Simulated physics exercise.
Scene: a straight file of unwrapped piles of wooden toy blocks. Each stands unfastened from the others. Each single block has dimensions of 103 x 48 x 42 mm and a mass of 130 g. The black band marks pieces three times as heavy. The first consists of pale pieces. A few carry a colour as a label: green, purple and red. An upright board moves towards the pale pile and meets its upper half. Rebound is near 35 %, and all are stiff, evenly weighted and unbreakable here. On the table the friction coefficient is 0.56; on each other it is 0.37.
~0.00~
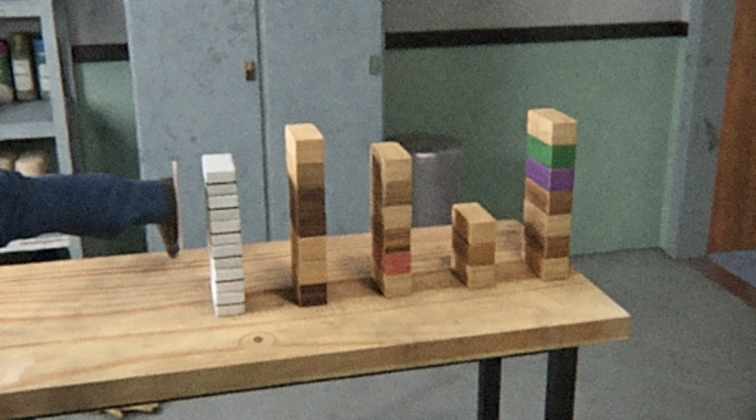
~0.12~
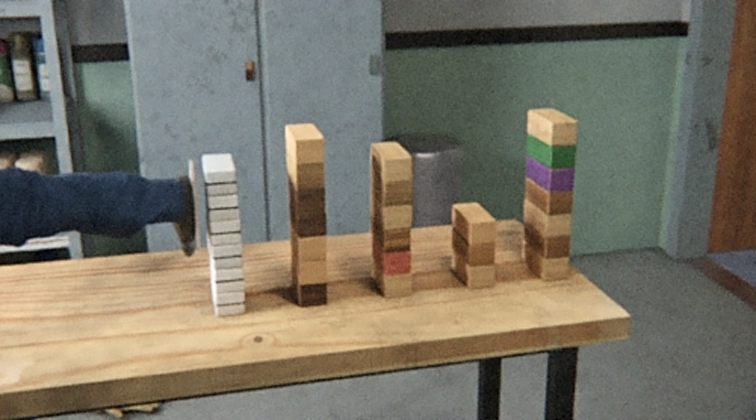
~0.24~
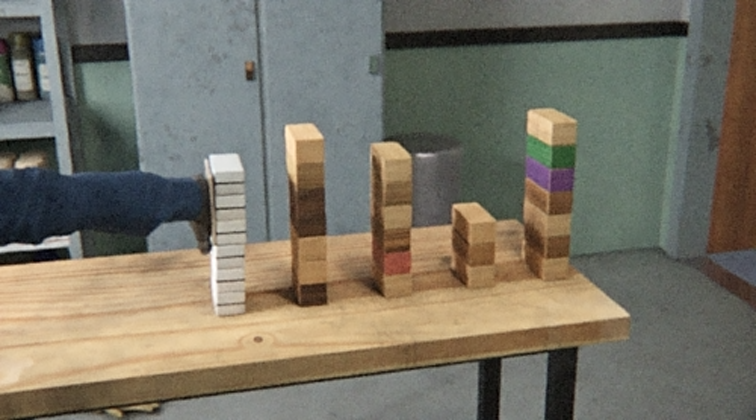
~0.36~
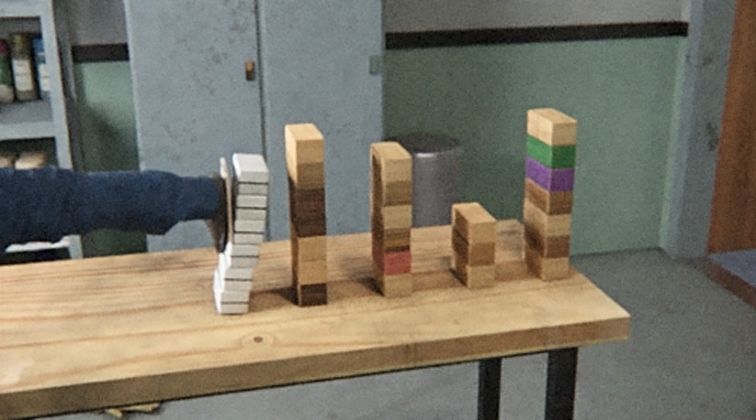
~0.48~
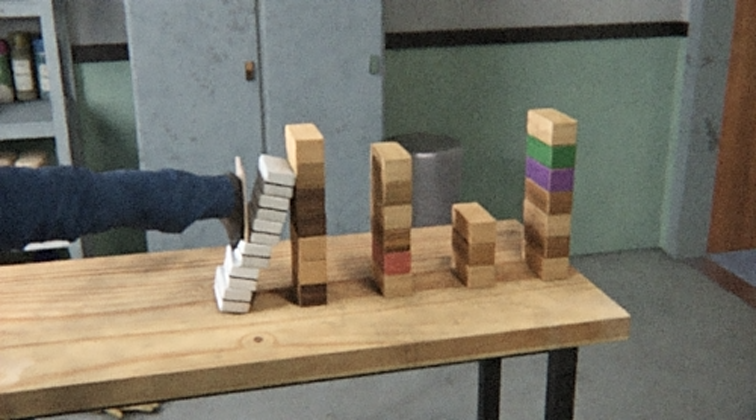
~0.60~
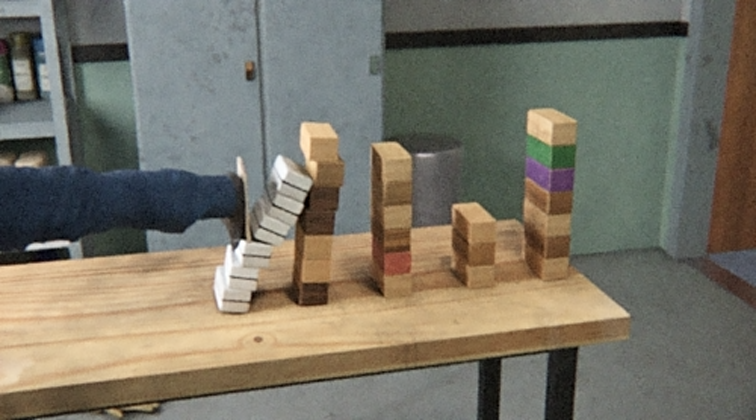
In this clip, a blue-sleeved arm moves a flat board rightward into the upper part of a white block stack on a wooden table, and the stack bends right, leaning against the neighbouring wooden stack, whose upper blocks shift slightly.
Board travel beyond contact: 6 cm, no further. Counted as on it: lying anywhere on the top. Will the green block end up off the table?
Yes, it comes off the table.
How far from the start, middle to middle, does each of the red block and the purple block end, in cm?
Distance from start in cm - red 12, purple 102.
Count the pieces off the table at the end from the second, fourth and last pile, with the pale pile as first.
Second 1, fourth 0, last 7.
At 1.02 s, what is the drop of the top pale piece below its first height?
Roughly 16 cm lower.
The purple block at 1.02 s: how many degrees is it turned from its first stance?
Some 0 degrees.
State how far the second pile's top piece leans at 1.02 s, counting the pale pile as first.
I'd put it close to 60° from upright.
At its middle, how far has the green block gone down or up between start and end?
Looks like it winds up about 96 centimetres lower.
Around 1.02 s, 3 of the pale pile down; none of the 23 other blocks off the table, 13 disturbed; green block unmoved; red block tipped 38°, 18 mm lower.
Around 1.86 s, 3 of the pale pile down; 7 of the 23 other blocks off the table; green block on its side; purple block on its side.
Finally (2.5 s), 3 of the pale pile down; 10 of the 23 other blocks off the table; green block 96 cm lower; red block on its side; purple block on its side. Seen by the last camera, middles, red block near (448, 268).
